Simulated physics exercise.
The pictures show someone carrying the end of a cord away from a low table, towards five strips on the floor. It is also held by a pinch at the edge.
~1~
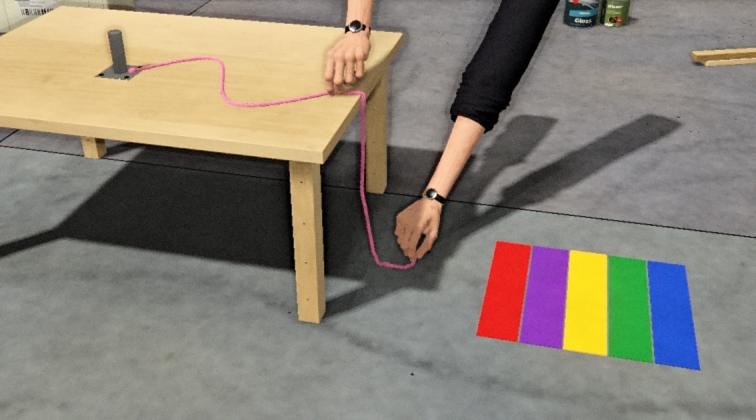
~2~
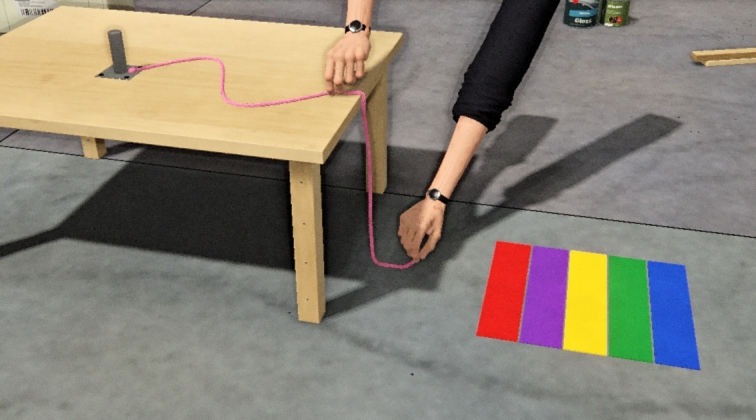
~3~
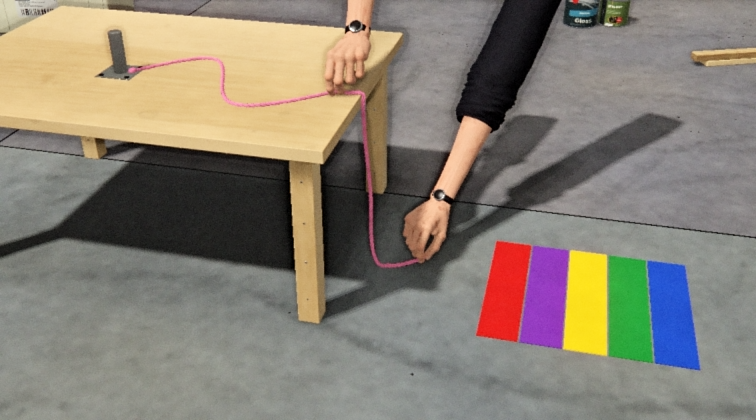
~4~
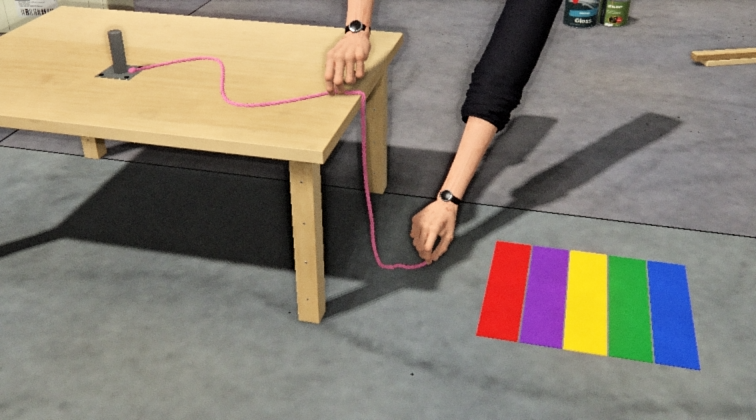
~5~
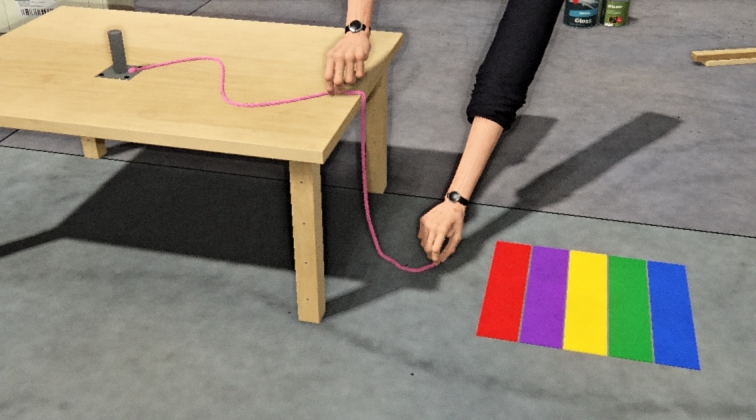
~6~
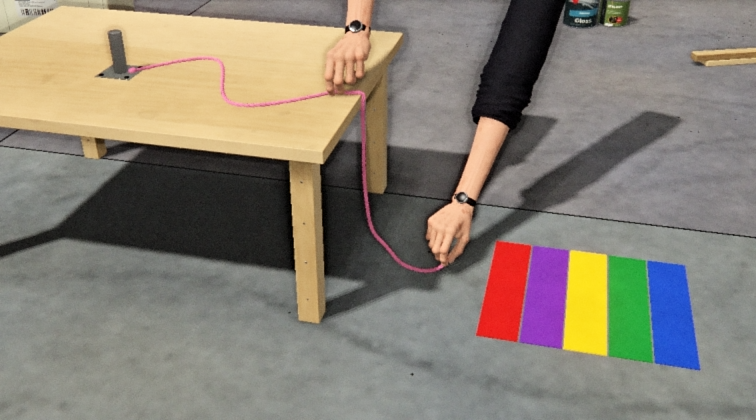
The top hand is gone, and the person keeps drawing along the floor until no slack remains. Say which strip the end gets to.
It gets to the blue strip.
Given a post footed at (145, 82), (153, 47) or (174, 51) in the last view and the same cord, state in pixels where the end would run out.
Results per try: (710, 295); (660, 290); (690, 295).
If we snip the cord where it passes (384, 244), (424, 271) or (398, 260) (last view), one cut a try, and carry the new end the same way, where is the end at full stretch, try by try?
Try 1: About (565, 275). Try 2: About (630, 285). Try 3: About (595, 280).
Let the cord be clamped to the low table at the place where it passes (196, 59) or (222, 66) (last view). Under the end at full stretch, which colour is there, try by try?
The end reaches green and then green.
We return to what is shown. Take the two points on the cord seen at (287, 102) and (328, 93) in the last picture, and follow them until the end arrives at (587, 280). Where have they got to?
Point 1 - (366, 122); point 2 - (379, 160).
Soon after, end near (587, 280); over yellow.
After that, end near (639, 287); over green.
At the stop, end near (669, 291); over blue. It halts on the blue strip.
